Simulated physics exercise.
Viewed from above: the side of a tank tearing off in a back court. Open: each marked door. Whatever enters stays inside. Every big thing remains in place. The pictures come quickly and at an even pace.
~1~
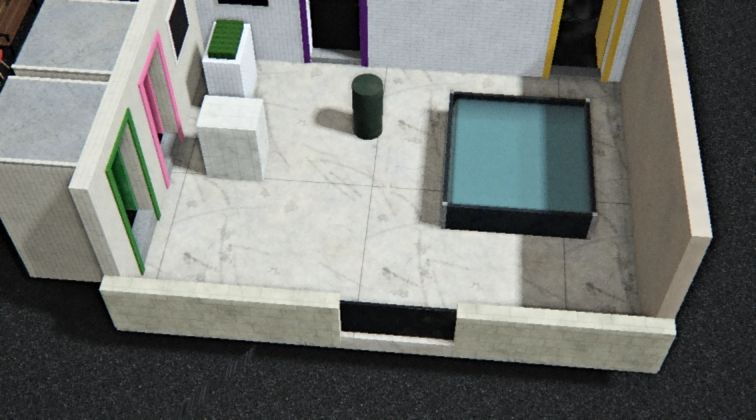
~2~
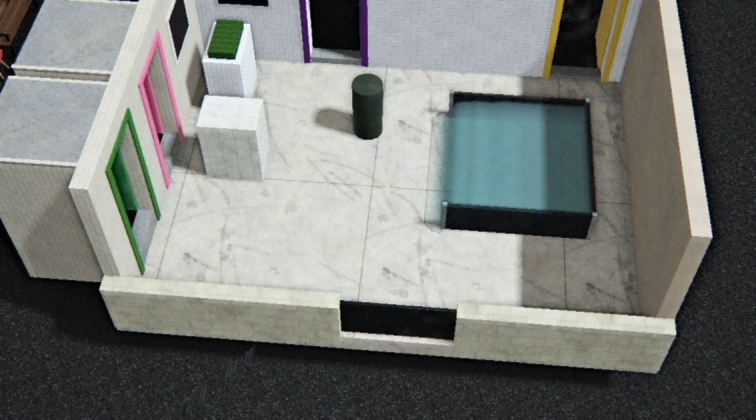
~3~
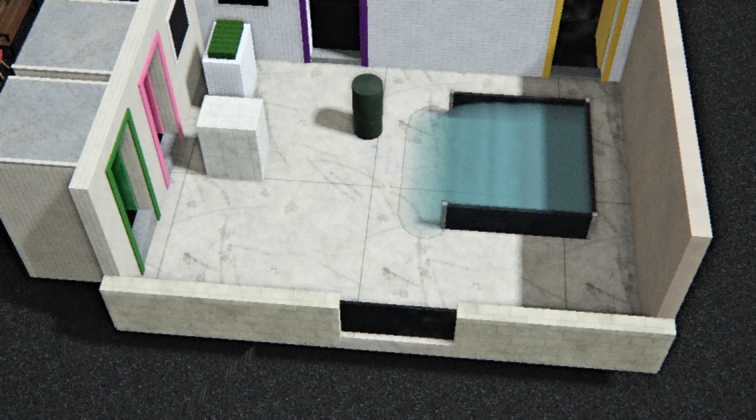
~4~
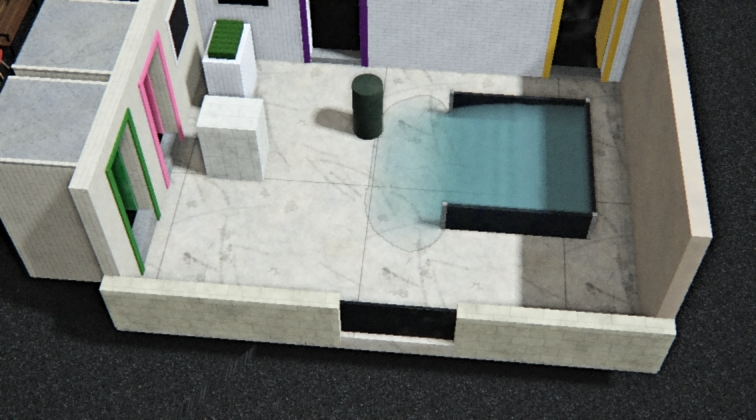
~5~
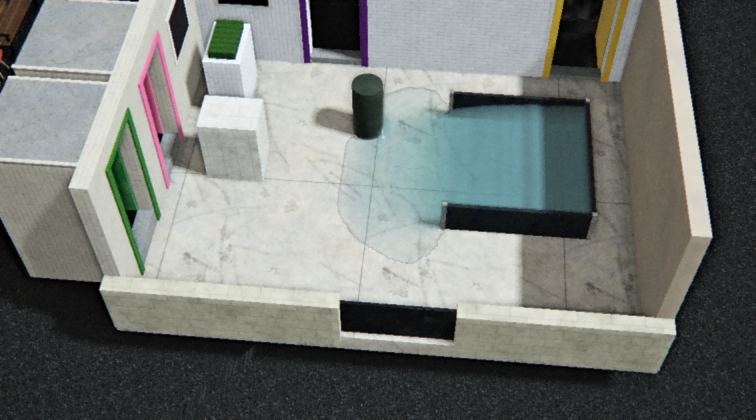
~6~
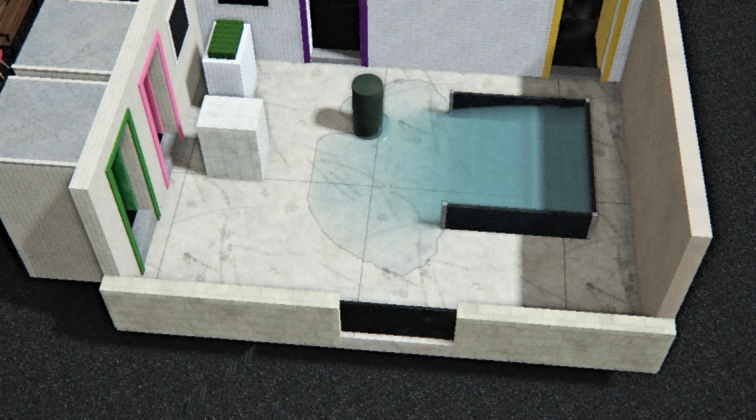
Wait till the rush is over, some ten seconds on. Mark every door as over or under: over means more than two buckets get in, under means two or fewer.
Green door - under; pink door - under; purple door - under; yellow door - under.
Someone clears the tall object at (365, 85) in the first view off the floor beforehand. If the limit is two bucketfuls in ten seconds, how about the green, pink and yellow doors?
My reading: The green one stays under; the pink one lets less in; the yellow one holds.
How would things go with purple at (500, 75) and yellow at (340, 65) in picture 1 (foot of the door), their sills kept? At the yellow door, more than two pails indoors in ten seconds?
Checking it, I find the yellow door overflows.
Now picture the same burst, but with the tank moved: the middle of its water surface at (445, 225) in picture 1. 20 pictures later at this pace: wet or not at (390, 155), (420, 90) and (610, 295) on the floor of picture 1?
Log: No flood; no flood; no flood.
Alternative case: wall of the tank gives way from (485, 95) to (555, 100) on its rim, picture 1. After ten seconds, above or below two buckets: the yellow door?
My guess is that the yellow door surpasses the threshold.
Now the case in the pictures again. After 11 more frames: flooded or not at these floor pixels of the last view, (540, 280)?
I'd say bone-dry there.
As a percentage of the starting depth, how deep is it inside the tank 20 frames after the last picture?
About 24 %.
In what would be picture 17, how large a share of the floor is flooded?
By my count, 55 percent.
A moment on, water covers 35 % of the floor; the green door not reached, the pink door not reached, the purple door wet at the sill, nothing in, the yellow door not reached.
Next, water covers 55 % of the floor; the green door wet at the sill, nothing in, the pink door wet at the sill, nothing in, the purple door wet at the sill, nothing in, the yellow door not reached.
Then, water covers 65 % of the floor; the green door wet at the sill, nothing in, the pink door wet at the sill, nothing in, the purple door under two buckets in, the yellow door not reached.
Later, water covers 75 % of the floor; the green door wet at the sill, nothing in, the pink door wet at the sill, nothing in, the purple door under two buckets in, the yellow door wet at the sill, nothing in.
In the end, water covers 95 % of the floor; the green door wet at the sill, nothing in, the pink door wet at the sill, nothing in, the purple door under two buckets in, the yellow door wet at the sill, nothing in.
